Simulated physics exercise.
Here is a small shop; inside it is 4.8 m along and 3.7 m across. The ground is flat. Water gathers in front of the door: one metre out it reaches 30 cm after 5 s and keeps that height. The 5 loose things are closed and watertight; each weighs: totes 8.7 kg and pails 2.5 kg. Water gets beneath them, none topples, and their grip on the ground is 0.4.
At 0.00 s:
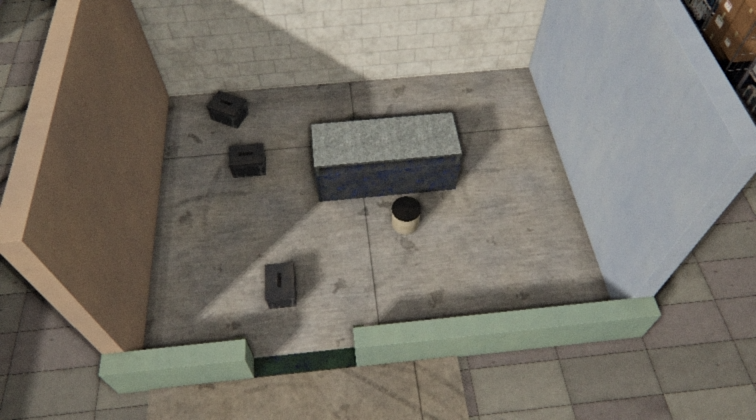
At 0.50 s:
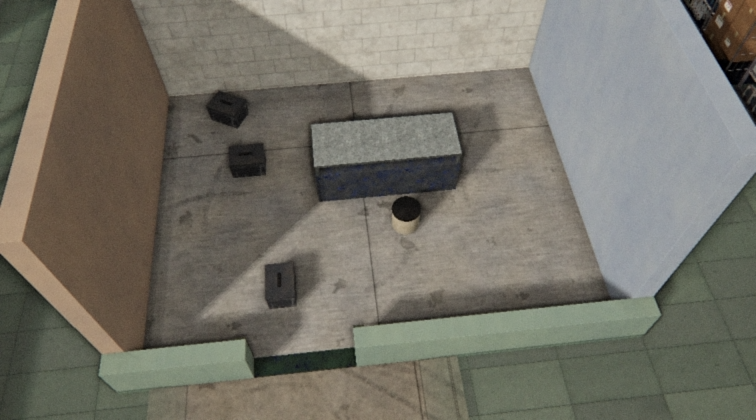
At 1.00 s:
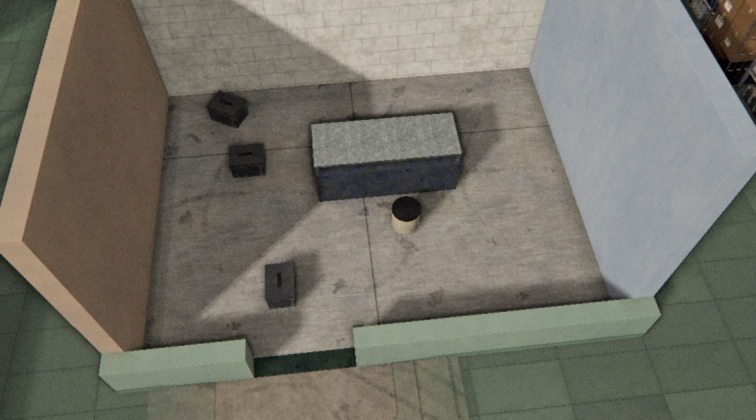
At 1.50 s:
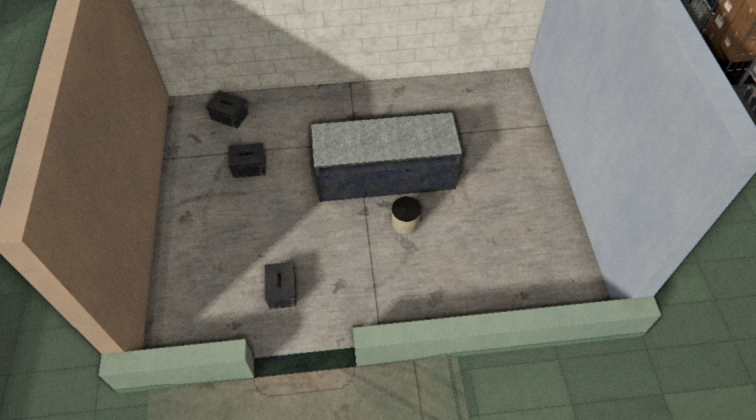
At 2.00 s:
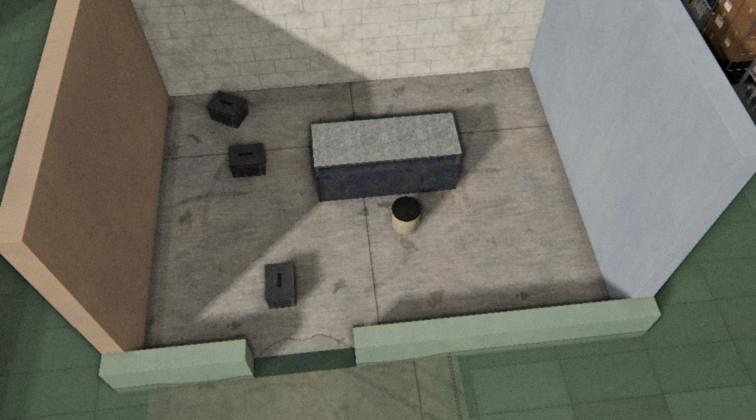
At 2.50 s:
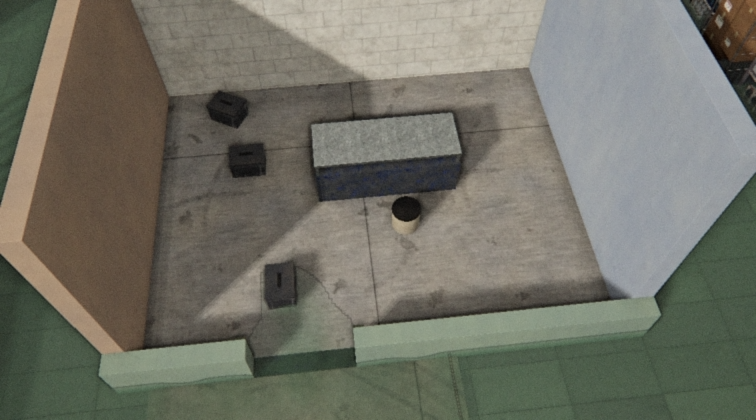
Greenish water spread over the paving around a small open-topped shop, then covered the path at the door and crept just inside the doorway, while the dark boxes and the counter stayed put.
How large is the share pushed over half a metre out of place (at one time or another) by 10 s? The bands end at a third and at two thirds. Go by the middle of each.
It is two thirds or above.
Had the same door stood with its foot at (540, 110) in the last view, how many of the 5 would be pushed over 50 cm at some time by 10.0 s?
Then 4.
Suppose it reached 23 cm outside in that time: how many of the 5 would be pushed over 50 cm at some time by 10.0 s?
In that case 4 of them.
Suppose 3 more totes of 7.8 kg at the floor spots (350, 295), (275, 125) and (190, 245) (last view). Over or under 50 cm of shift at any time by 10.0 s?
In turn: Over, more, over.
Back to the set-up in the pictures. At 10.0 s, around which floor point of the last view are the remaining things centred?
Around (374, 146).
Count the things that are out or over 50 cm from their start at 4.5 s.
I count 1.
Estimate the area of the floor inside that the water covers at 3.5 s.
Some 3.5 m2.
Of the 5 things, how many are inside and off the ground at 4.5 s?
I count 0.
After 3.5 s 0 of 5 are over 50 cm from their spots; 0 afloat.
After 4.5 s 1 of 5 are over 50 cm from their spots; 0 afloat.
After 7.0 s 3 of 5 are over 50 cm from their spots; 4 afloat.
After 10.0 s 4 of 5 are over 50 cm from their spots, and 4 have been at some point; 3 afloat.
